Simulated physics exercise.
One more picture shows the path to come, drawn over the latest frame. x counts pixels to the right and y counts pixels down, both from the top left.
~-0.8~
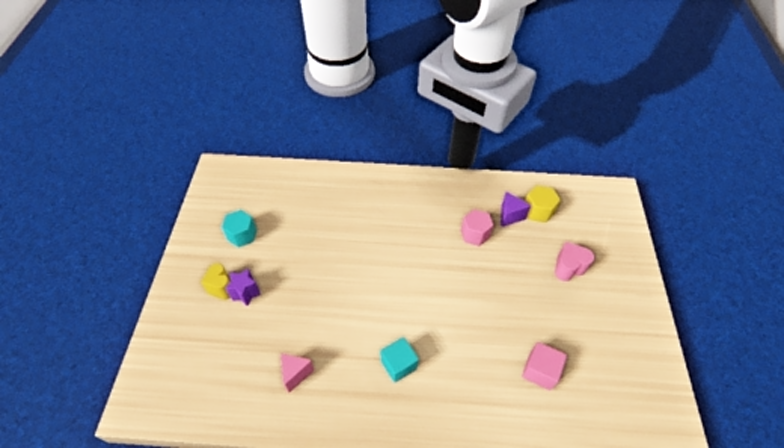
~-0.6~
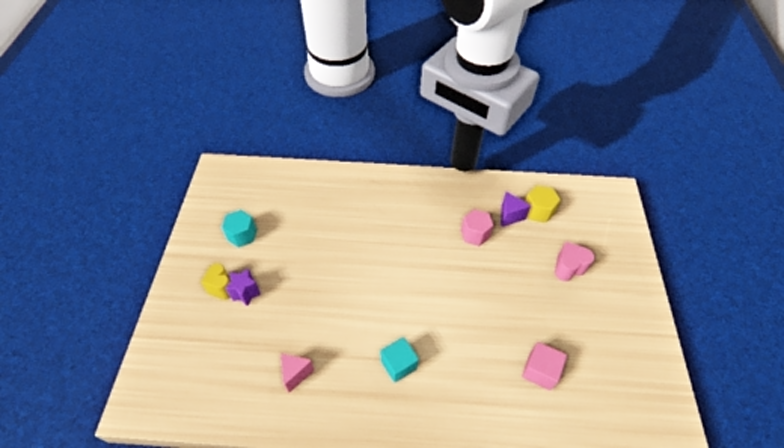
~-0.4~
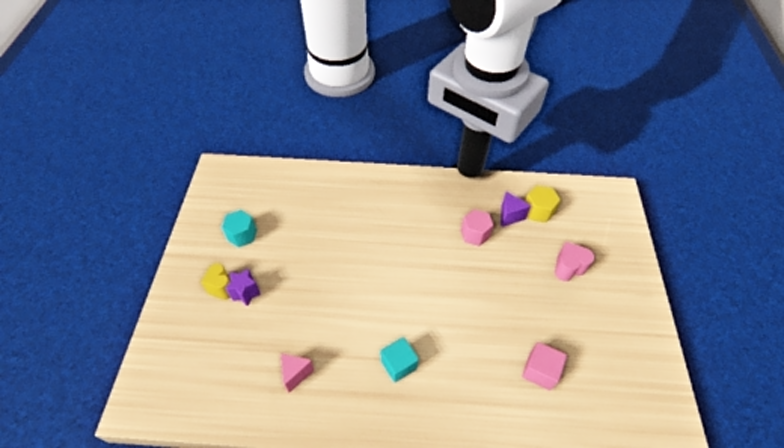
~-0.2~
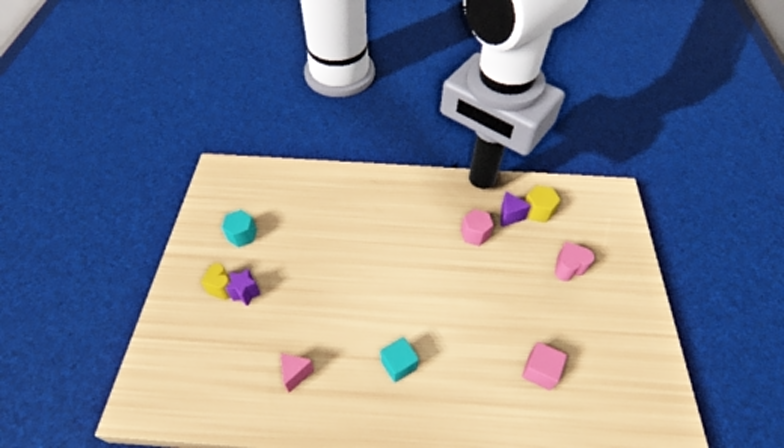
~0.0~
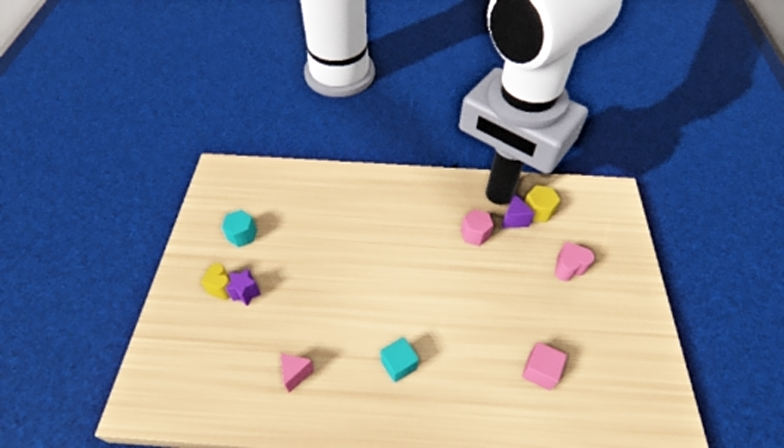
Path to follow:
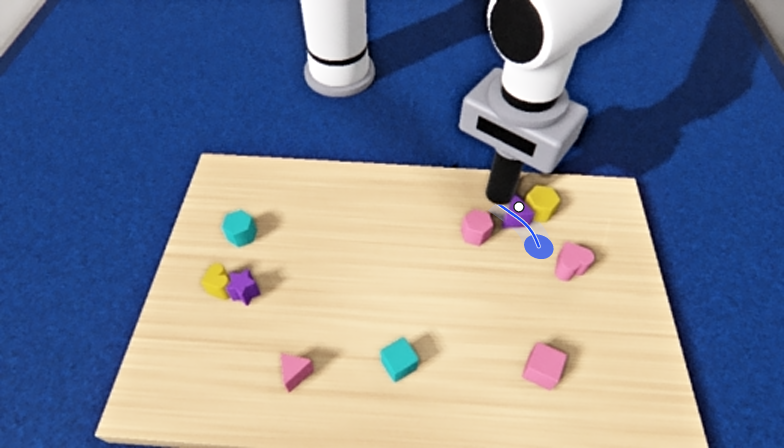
The video shows a robot arm with a black rod above a wooden board scattered with small colored blocks; the rod moves a short way right and toward the viewer, reaching the purple triangular block, which shifts slightly.
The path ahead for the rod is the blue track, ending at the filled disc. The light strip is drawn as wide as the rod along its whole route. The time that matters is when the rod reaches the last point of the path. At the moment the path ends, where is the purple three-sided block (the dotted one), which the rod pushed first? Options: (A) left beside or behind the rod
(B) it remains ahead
Correct choice: B.
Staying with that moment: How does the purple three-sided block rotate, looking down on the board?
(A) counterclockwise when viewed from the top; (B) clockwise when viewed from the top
Letter B.
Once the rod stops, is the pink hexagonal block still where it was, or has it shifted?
Once the path ends, it is where it was.
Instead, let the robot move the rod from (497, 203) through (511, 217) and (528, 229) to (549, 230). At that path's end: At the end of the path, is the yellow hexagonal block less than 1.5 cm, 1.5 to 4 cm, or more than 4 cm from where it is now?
The best fit is 1.5 to 4 cm.
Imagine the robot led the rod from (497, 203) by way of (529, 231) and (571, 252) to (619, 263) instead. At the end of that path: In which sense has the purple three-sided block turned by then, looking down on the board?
That block twists clockwise.
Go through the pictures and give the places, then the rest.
Lower end of the rod at (461, 160), tops of blocks, pink hexagonal block at (479, 221), purple three-sided block at (515, 203), yellow hexagonal block at (544, 197), pink heart at (576, 255), in the first frame.
Rod at (463, 162), blocks as before, in the second frame.
Rod at (470, 168), blocks as before, in the third frame.
Rod at (482, 179), blocks as before, in the fourth frame.
Rod at (499, 195), pink hexagonal block at (479, 221), purple three-sided block at (519, 207), yellow hexagonal block at (544, 197), pink heart at (576, 255), in the fifth frame.
The drawn path runs from (497, 203) through (514, 215) and (530, 229) to (539, 247); the dot is on the purple three-sided block.
On the path given first. Halfway along, rod at (526, 213); purple three-sided block at (538, 226), turned 50° clockwise; yellow hexagonal block at (551, 197).
At the end, rod at (542, 239); pink hexagonal block not moved; purple three-sided block at (554, 254), turned 50° clockwise; yellow hexagonal block at (551, 197), turned 15° anticlockwise; pink heart not moved.
